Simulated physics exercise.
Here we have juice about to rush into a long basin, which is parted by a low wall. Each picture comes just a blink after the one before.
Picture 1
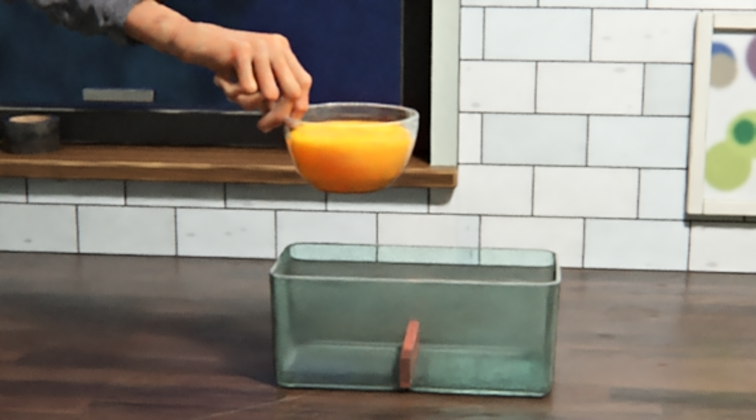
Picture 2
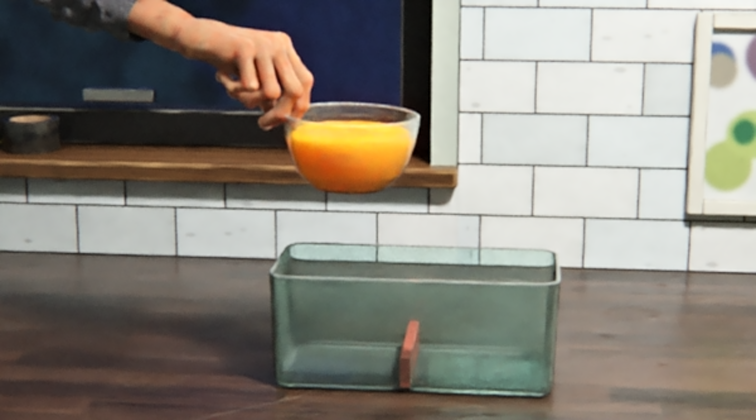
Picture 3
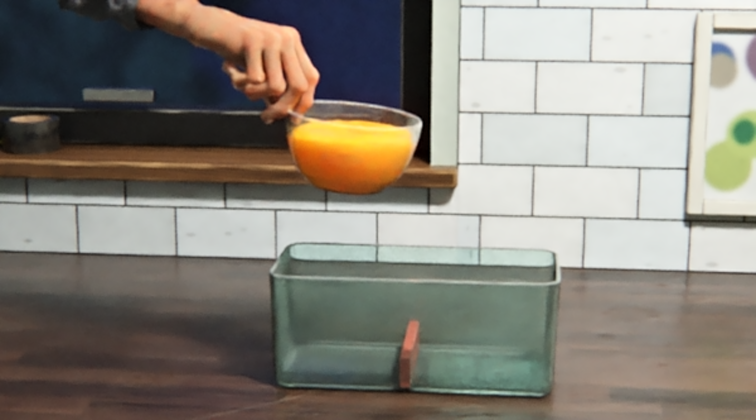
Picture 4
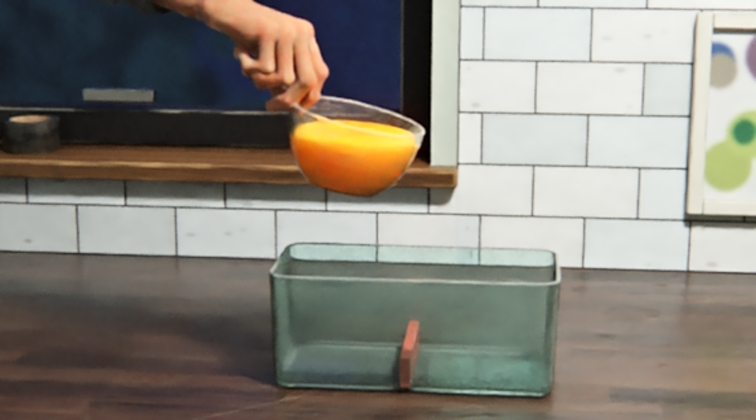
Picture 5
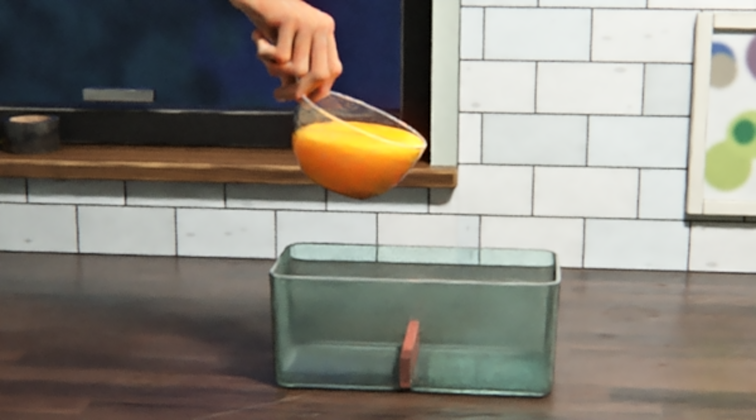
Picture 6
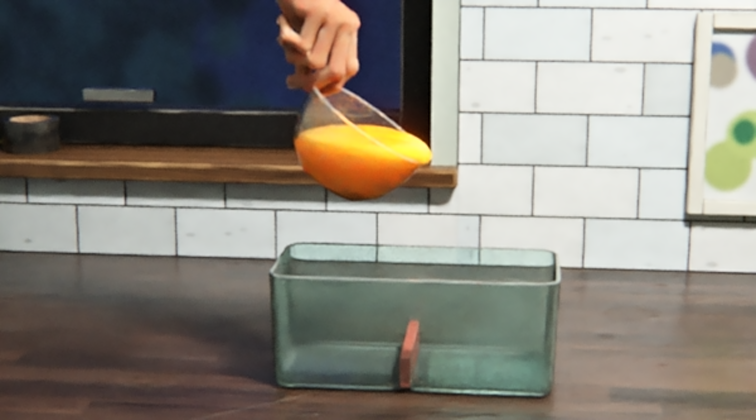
The footage shows a hand holding a clear glass bowl of orange juice above a greenish, transparent basin with a low reddish divider, then moving right and tilting the bowl steeply until the juice reaches its right-hand rim.
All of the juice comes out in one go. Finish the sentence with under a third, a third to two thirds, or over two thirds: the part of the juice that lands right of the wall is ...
It is over two thirds.
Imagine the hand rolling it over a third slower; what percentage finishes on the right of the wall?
It comes to about 90 per cent.
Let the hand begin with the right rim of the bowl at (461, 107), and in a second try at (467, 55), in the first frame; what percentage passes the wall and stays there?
It would come to near 80 per cent, and then near 65 per cent.
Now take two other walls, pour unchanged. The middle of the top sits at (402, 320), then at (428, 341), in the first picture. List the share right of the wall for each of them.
Note: Roughly 90 % in case one, 65 % in case two.
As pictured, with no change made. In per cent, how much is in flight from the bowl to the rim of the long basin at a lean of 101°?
Roughly 35 percent.
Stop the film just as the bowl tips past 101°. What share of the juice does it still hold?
Roughly 15 percent remains at that point.
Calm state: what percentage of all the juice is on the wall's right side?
Close to 80 percent.
A moment on, the bowl is tipped right over and 15 per cent is still to pour, 0 is left of the wall and 51 right of it.
Next, the bowl is tipped right over and 0 per cent is still to pour, 15 is left of the wall and 81 right of it.
Then the bowl is tipped right over and 0 per cent is still to pour, 18 is left of the wall and 81 right of it.
Later the bowl is tipped right over and 0 per cent is still to pour, 19 is left of the wall and 80 right of it.
At rest 19 per cent lies left of the wall, 80 right of it and 1 outside.
